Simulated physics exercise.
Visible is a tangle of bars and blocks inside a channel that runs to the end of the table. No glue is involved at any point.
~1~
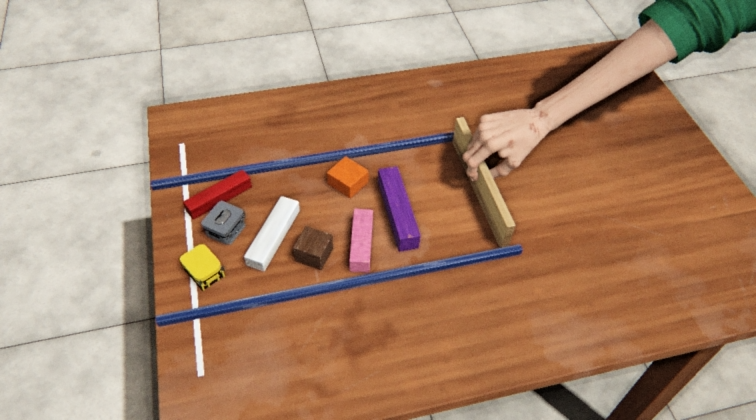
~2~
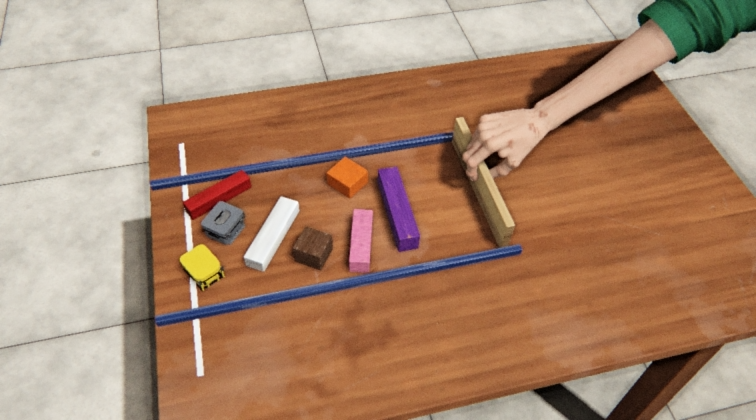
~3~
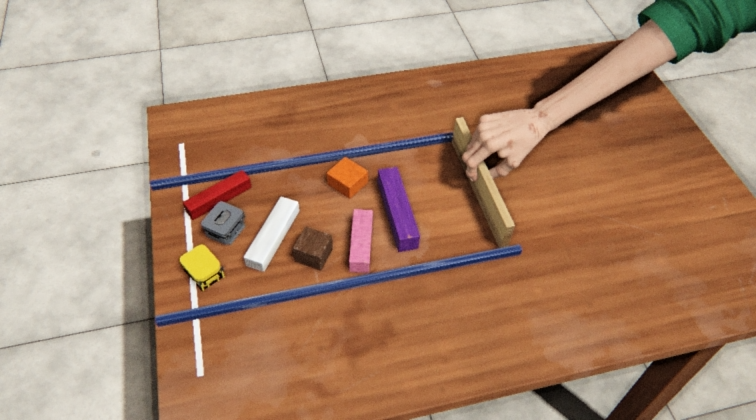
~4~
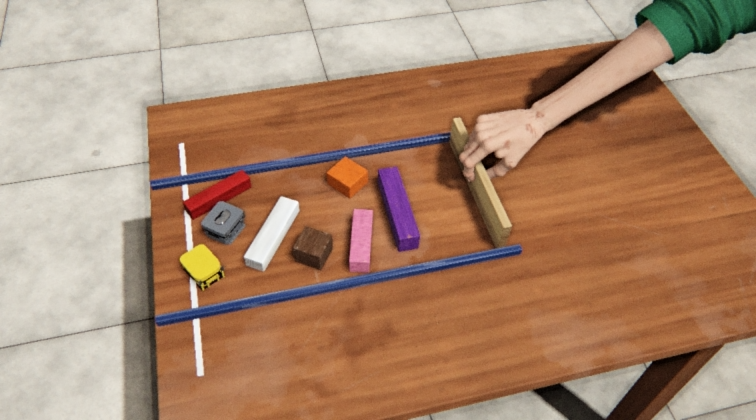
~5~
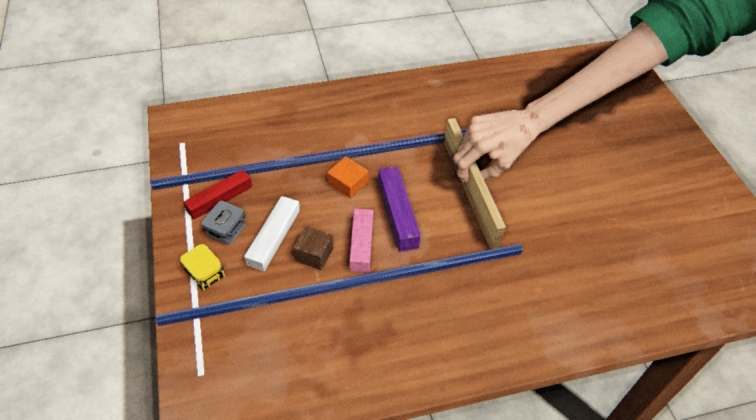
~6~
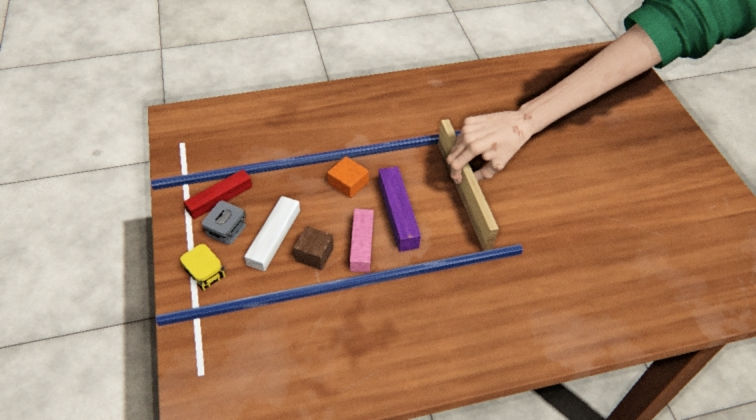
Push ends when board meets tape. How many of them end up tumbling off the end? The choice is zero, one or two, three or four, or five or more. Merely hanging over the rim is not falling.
Most likely, upwards of four will tumble down.
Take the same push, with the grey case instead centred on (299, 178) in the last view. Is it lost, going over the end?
It drops down.
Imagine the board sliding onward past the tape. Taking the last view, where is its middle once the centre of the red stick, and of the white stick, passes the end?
For the red stick, about (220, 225); for the white stick, about (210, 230).
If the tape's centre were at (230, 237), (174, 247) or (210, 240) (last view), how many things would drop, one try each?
Floor tally per try: 1 / 6 / 3.
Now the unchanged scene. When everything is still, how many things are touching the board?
The count in contact is 2.
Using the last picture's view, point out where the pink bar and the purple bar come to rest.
Reading them off: First (158, 280); then (178, 247).
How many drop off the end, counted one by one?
The number that fall is 5.
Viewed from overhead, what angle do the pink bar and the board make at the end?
It works out to near 0°.
A little later, none off yet; yellow case at rest near (203, 267); red stick at rest near (219, 194); grey case at rest near (225, 224).
Next, none off yet; yellow case tilted a little near (139, 292); red stick shifted about its own width near (164, 202); grey case shifted well along near (167, 222).
When it is over, the number that fall off is five or more; down, brown block, white stick, grey case, red stick and yellow case.
